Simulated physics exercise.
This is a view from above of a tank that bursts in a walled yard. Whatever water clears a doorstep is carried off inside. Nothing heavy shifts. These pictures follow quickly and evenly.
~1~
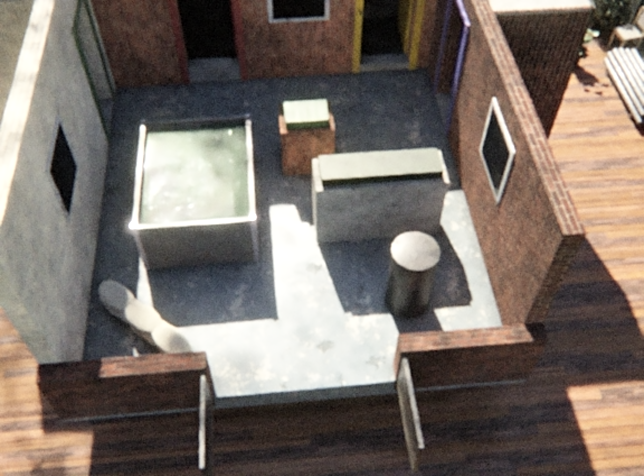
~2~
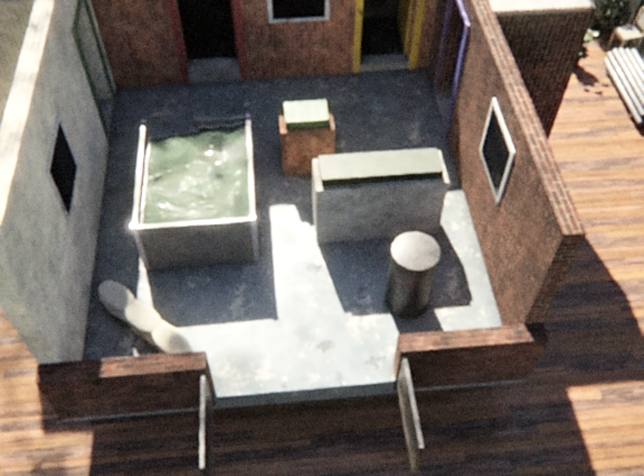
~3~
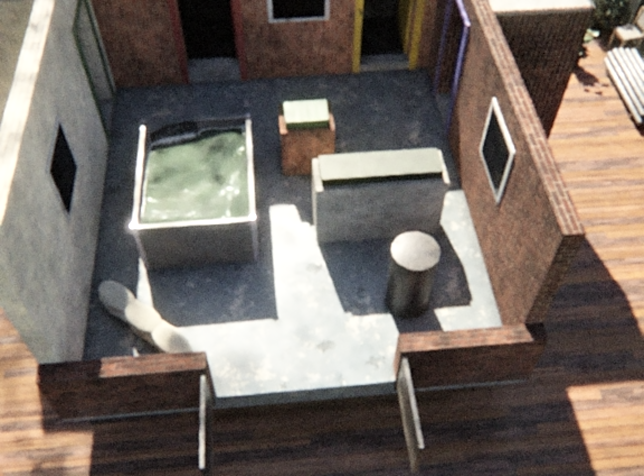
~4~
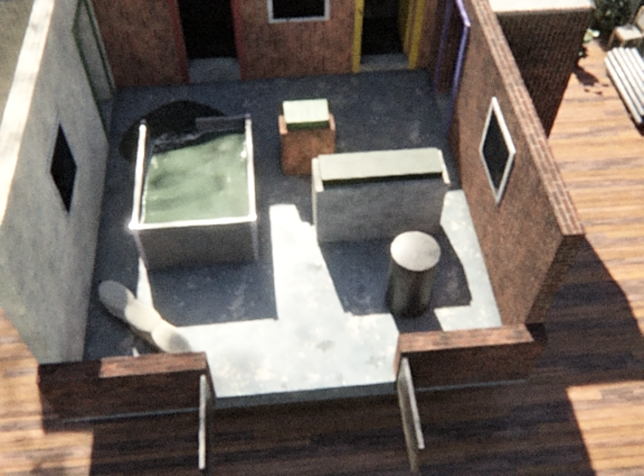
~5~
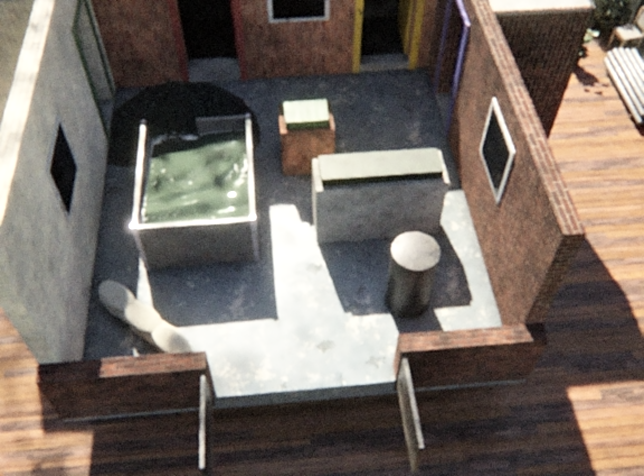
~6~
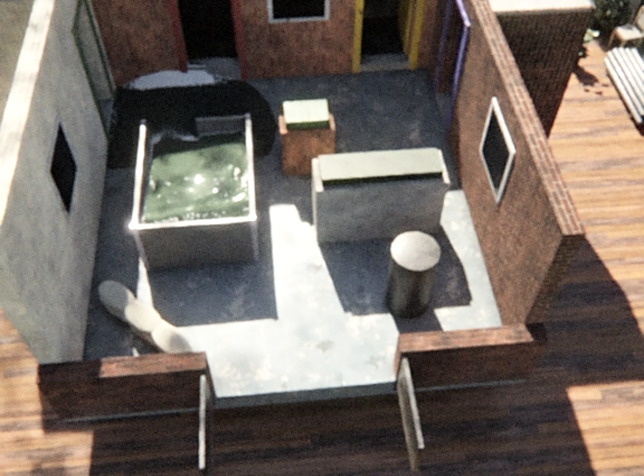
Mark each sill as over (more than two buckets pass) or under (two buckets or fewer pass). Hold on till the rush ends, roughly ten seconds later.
The red door is under, the green door is over, the yellow door is under, the blue door is over.
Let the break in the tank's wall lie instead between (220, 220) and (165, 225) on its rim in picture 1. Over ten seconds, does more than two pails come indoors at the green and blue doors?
Green door: Below the limit; blue door: Below the limit.
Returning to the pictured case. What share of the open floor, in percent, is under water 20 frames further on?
Roughly 50 per cent.
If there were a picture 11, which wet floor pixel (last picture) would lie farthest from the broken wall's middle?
I'd say around (331, 75).
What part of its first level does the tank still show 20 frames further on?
40 percent or thereabouts.
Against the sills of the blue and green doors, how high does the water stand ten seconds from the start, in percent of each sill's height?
First 90 percent, then 90 percent.
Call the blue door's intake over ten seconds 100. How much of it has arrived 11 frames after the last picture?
About 0 per cent.
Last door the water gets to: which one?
It's the blue door.
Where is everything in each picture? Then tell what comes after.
The first picture shows still water in the tank at (196, 172).
In the second picture, water pours out on the tank's far side and has run to a hidden place.
In the third picture, the front is at a hidden place, out from the gap on the tank's far side.
In the fourth picture, water pours out on the tank's far side and has run to (171, 106).
In the fifth picture, water pours out on the tank's far side and has run to (158, 86).
In the sixth picture, the front is at (120, 88), out from the gap on the tank's far side.
A moment on, water covers 20 % of the floor; the red door wet at the sill, nothing in, the green door over two buckets in, the yellow door not reached, the blue door not reached.
Next, water covers 30 % of the floor; the red door under two buckets in, the green door far over two buckets in, the yellow door wet at the sill, nothing in, the blue door not reached.
Then, water covers 50 % of the floor; the red door under two buckets in, the green door far over two buckets in, the yellow door wet at the sill, nothing in, the blue door under two buckets in.
Later, water covers 75 % of the floor; the red door under two buckets in, the green door far over two buckets in, the yellow door wet at the sill, nothing in, the blue door over two buckets in.
In the end, water covers 95 % of the floor; the red door under two buckets in, the green door far over two buckets in, the yellow door wet at the sill, nothing in, the blue door far over two buckets in.
